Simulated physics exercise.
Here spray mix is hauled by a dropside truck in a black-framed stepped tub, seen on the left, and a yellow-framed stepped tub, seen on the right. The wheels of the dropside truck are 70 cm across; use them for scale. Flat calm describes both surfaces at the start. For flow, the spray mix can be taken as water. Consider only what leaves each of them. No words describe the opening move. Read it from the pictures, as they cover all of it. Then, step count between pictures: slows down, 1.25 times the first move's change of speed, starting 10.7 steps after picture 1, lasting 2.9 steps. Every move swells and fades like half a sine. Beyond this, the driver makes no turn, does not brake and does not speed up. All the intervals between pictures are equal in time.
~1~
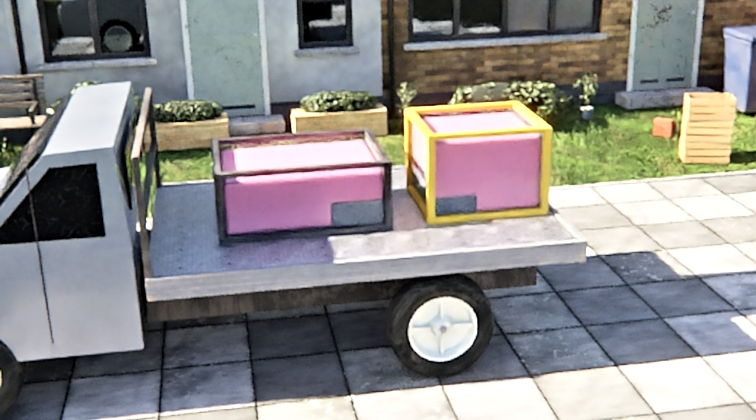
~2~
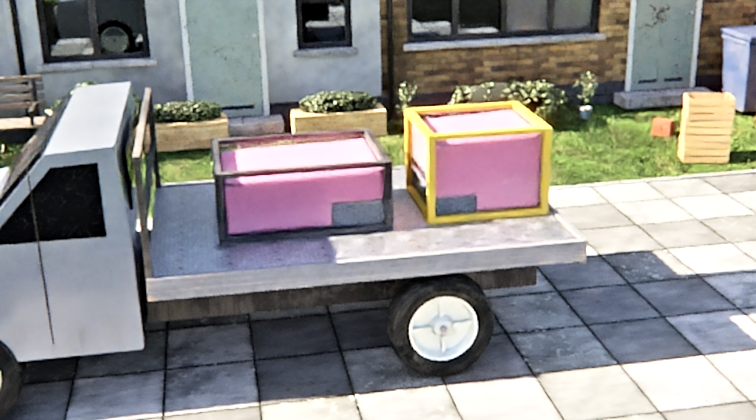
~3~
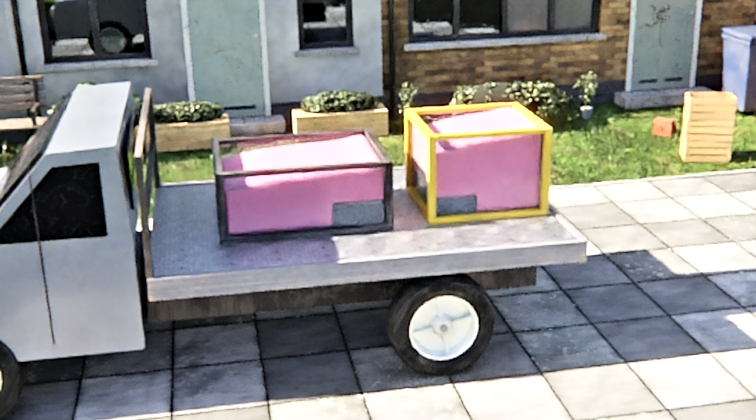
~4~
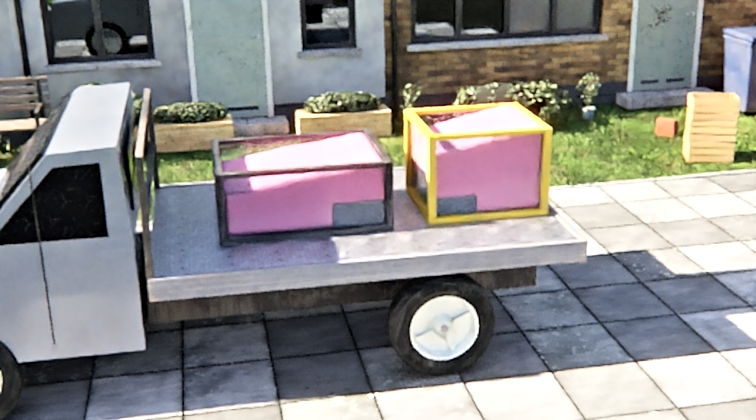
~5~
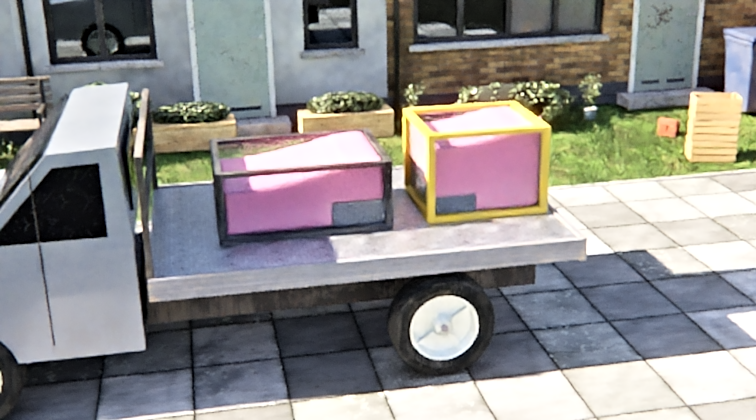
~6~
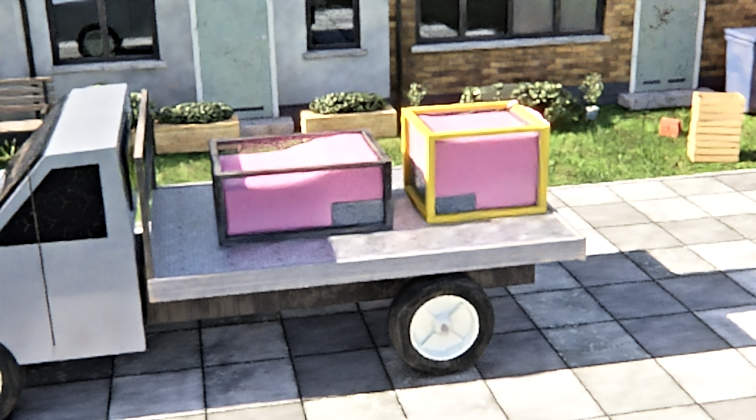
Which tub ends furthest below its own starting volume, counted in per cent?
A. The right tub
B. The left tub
The right tub (A).
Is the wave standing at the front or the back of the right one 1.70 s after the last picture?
At the aft end.
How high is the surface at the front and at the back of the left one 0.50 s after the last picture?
Front: 42 cm; back: 30 cm.
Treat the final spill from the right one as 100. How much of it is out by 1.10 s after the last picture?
0 %.
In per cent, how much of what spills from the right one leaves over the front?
Close to 60 per cent goes that way.
Then, 0.50 s later than the final frame, the left one has lost nothing (front 42 cm, back 31 cm); the right one has lost nothing (front 52 cm, back 52 cm).
Then, 1.10 s later than the final frame, the left one has lost nothing (front 37 cm, back 40 cm); the right one has lost nothing (front 60 cm, back 44 cm).
Then, 1.70 s later than the final frame, the left one has lost nothing (front 35 cm, back 33 cm); the right one has lost 3 per cent, over the front, a little elsewhere (front 41 cm, back 62 cm).
Then, 4.19 s later than the final frame, the left one has lost nothing; the right one has lost 5 per cent, over the front, a little elsewhere.
